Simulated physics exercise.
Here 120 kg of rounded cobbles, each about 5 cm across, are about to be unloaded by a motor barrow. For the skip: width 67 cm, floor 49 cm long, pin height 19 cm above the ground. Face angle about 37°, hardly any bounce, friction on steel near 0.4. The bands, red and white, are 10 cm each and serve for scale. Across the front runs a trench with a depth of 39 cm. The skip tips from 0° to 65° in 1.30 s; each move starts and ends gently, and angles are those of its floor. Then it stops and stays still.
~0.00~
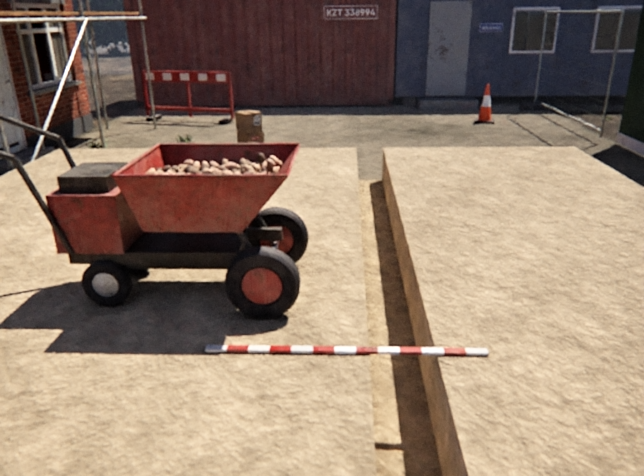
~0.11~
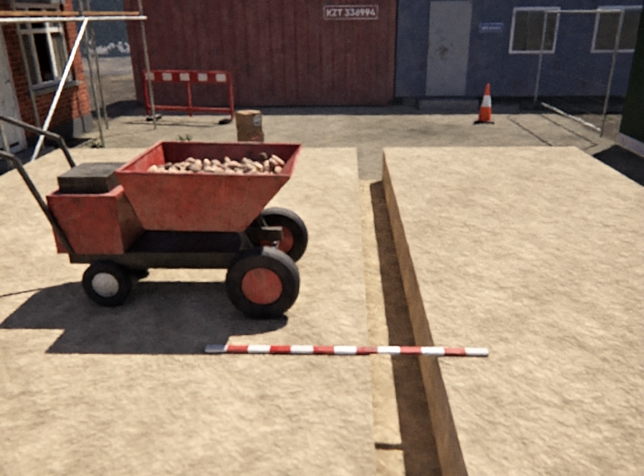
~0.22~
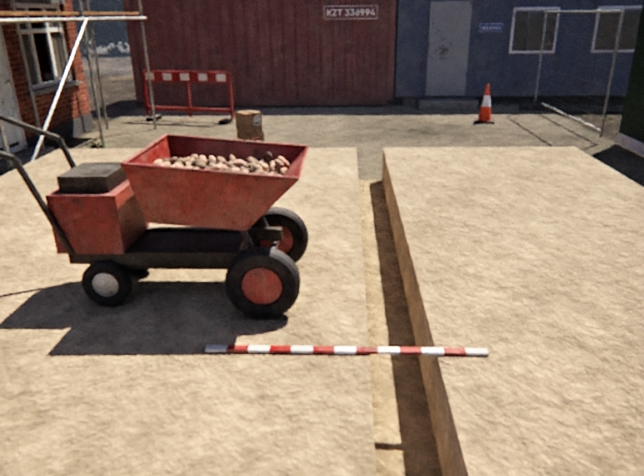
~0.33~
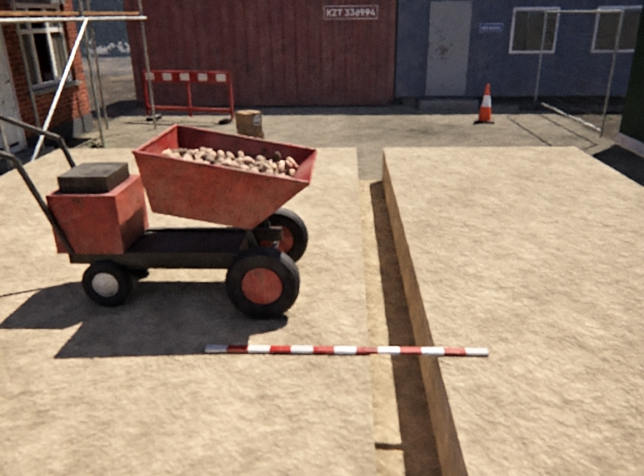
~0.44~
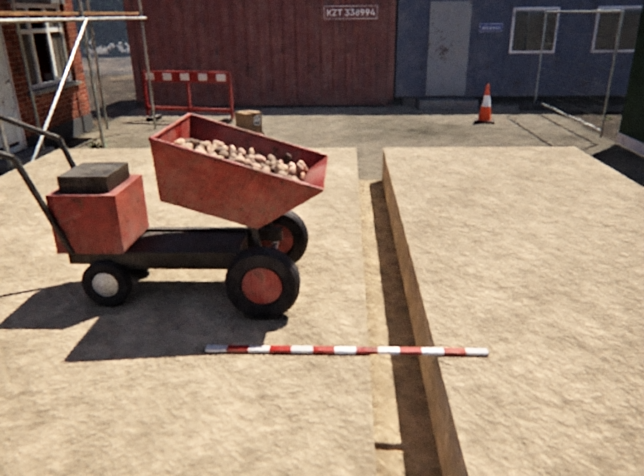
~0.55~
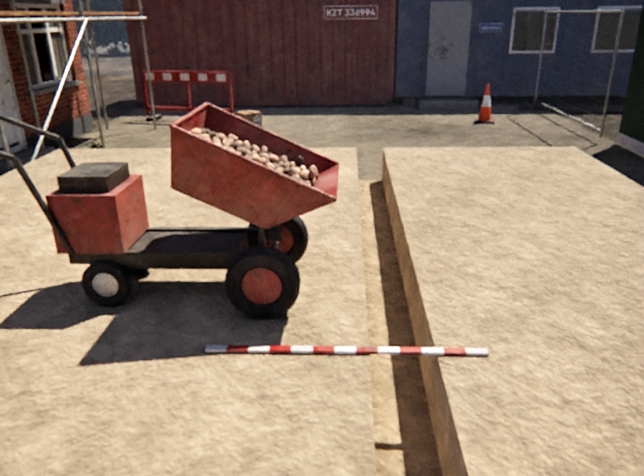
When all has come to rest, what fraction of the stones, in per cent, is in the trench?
At the end about 74 per cent of the stones are there.
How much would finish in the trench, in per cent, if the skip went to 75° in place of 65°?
I'd guess some 65 in a hundred.
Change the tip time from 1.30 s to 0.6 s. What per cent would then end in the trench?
Trench share: Approx. 50%.
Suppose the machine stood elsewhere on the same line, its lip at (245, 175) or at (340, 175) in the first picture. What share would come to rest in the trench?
Roughly 90 percent for the first, and 20 percent for the second.
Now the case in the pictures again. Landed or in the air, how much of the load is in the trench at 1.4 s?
About 20 per cent by then.
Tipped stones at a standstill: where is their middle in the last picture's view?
Near (404, 332).
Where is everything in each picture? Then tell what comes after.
In the first picture, lip at (287, 176), floor tilted 0°, highest stones at (229, 165).
In the second picture, lip at (290, 177), floor tilted 1°, highest stones at (231, 165); the stones move at 0.2 m/s on average.
In the third picture, lip at (298, 179), floor tilted 5°, highest stones at (194, 163); the stones move at 0.4 m/s on average.
In the fourth picture, the skip is at 10°, its lip at (309, 184); the top of the load is at (186, 155); the stones move at 0.5 m/s on average.
In the fifth picture, lip at (323, 191), floor tilted 17°, highest stones at (194, 146); the stones move at 0.6 m/s on average.
In the sixth picture, lip at (336, 200), floor tilted 25°, highest stones at (207, 137); the stones move at 0.7 m/s on average.
After 1.0 s the floor is at 55°; 100 % in the skip; the foremost stones are at (363, 225).
After 1.4 s the floor is at 65°; 72 % in the skip, 21 % in the trench, 7 % past the trench; the foremost stones are at (444, 287).
After 1.8 s the floor is at 65°; 39 % in the skip, 37 % in the trench, 24 % past the trench; the foremost stones are at (517, 293).
After 3.7 s the floor is at 65°; 0 % in the skip, 74 % in the trench, 26 % past the trench; the foremost stones are at (569, 291).
